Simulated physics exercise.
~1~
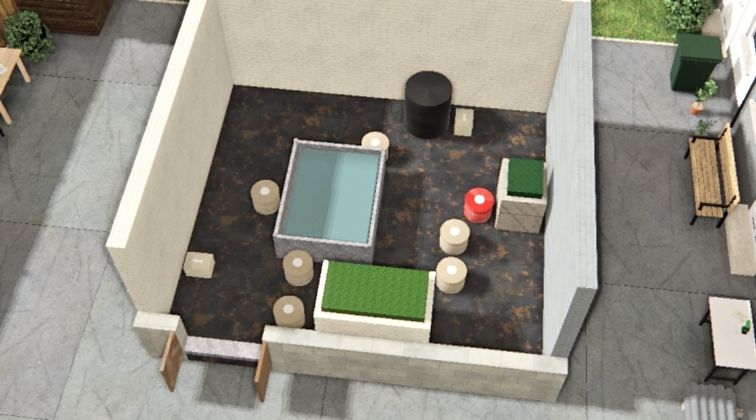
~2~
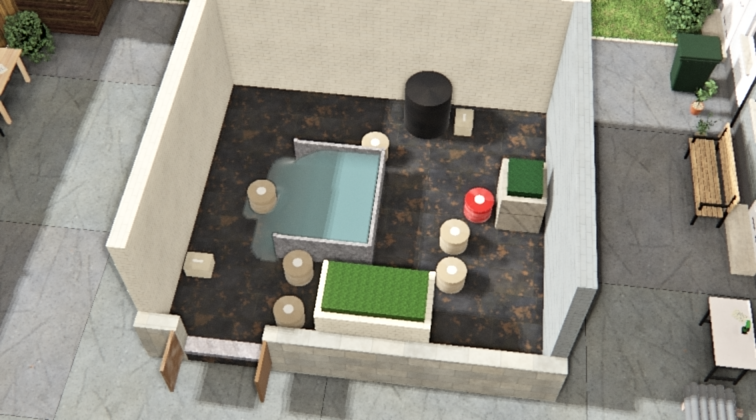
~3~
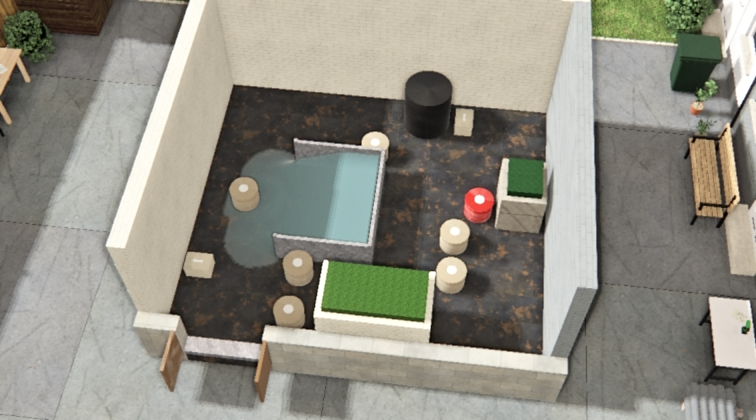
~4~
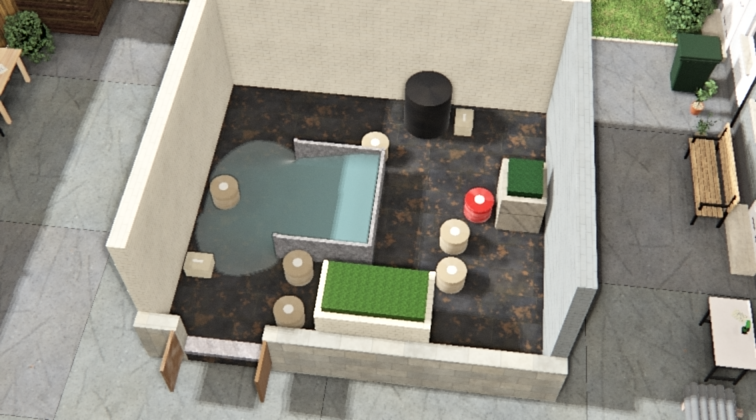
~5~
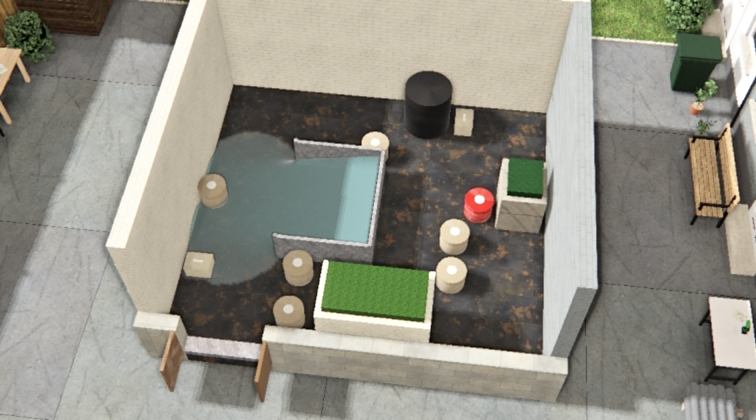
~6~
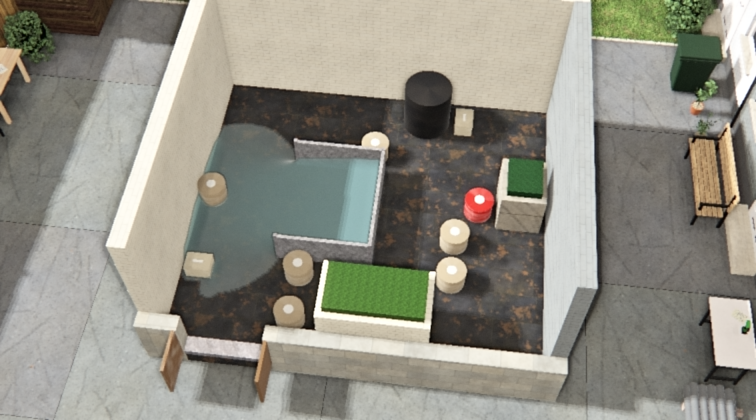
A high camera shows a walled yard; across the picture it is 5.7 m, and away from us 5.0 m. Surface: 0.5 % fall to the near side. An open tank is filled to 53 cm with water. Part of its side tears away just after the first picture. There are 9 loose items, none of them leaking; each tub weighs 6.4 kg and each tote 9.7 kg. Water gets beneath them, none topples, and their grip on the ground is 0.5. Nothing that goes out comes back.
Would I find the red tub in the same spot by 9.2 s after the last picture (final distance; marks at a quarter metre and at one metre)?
I think it's going to budge a little.
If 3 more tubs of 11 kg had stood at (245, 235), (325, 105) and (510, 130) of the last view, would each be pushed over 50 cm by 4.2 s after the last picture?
Order as asked - farther, farther, not as far.
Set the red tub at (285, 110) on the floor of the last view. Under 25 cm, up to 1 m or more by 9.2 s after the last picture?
It goes a long way.
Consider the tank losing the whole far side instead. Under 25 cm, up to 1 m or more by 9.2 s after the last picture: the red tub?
I'd expect the red tub to have ended up far off.
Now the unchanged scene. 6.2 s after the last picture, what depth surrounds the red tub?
Somewhere close to 3 cm.
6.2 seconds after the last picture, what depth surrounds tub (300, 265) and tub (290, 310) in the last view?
About 5 and 4 cm.
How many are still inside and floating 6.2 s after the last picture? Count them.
At that time, 2.
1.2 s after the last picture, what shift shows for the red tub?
Close to 0 cm.
Then, 1.2 s after the last picture the red tub is near (480, 200), 0.0 m from its start, aground; 0 of 9 are out; 1 afloat.
Then, 3.8 s after the last picture the red tub is near (480, 200), 0.0 m from its start, aground; 1 of 9 are out; 3 afloat.
Then, 6.2 s after the last picture the red tub is near (488, 233), 0.6 m from its start, aground; 1 of 9 are out; 2 afloat.
Then, 9.2 s after the last picture the red tub is near (490, 237), 0.7 m from its start, aground; 2 of 9 are out; 1 afloat.
